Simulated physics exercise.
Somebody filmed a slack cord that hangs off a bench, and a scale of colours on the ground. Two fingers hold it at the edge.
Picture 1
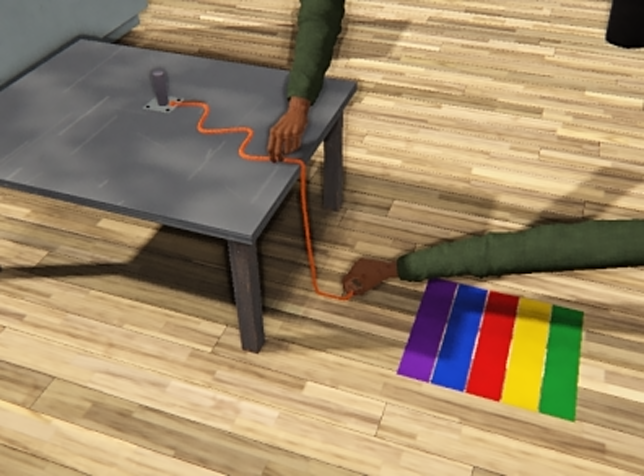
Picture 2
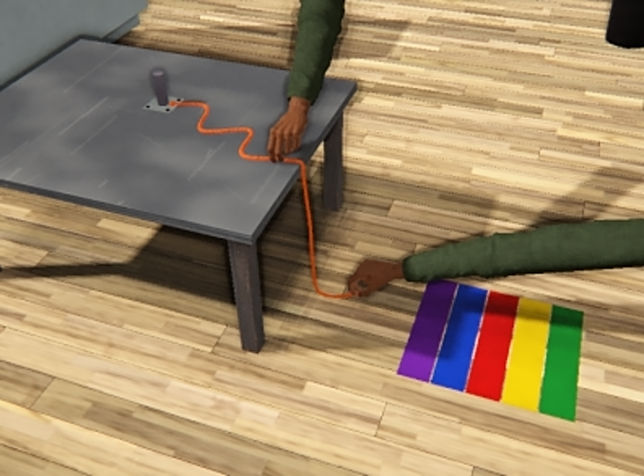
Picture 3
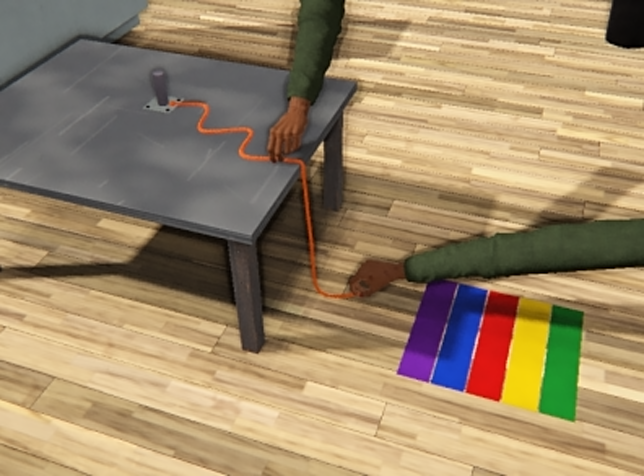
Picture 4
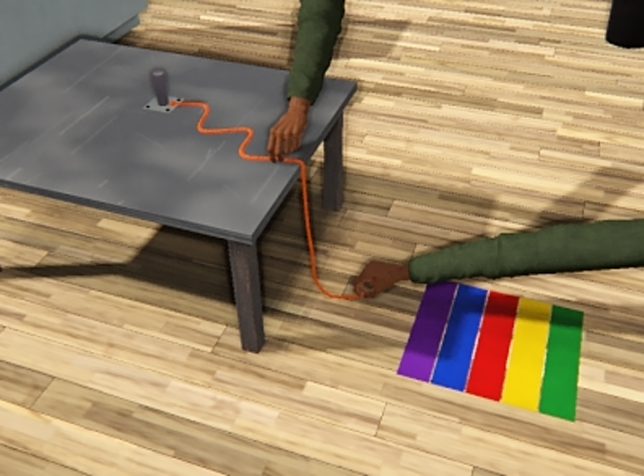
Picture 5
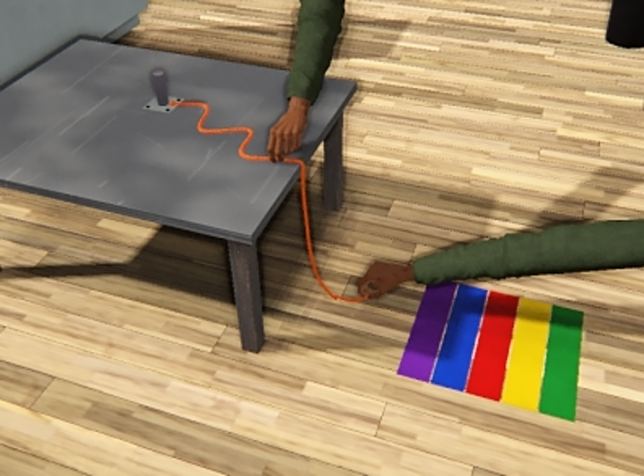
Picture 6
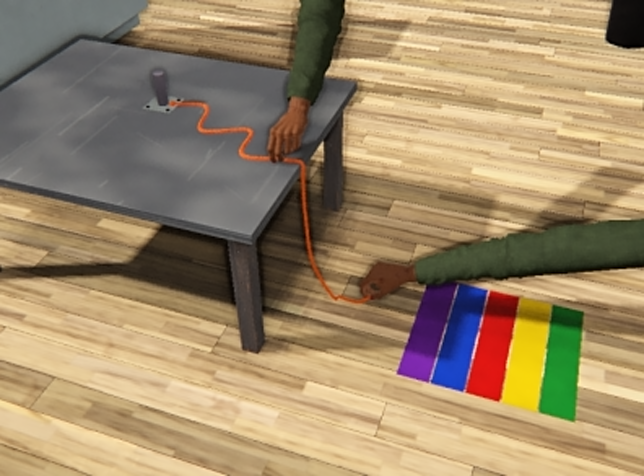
The lower hand, holding the end of an orange cord near the floor, shifts slightly to the right, toward the purple edge of a striped colour strip. The cord's hanging part bows a little as its end moves, while another hand stays pressed on the cord at the grey table's edge.
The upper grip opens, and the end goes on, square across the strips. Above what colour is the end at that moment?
The end stops over the yellow strip.
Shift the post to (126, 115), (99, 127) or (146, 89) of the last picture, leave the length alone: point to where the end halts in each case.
About (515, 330), (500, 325) and (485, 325).
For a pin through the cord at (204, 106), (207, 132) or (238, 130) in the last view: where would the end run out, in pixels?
Near (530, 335), (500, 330) and (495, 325).
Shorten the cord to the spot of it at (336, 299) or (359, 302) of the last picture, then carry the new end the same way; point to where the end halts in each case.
Near (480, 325) and (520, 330).
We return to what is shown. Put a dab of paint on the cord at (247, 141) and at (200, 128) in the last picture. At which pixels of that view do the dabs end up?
They go to (291, 151) and to (231, 128).
Soon after, end near (469, 320); over blue.
Then, end near (512, 331); over red.
At full stretch, end near (538, 337); over yellow. It gets as far as the yellow strip.
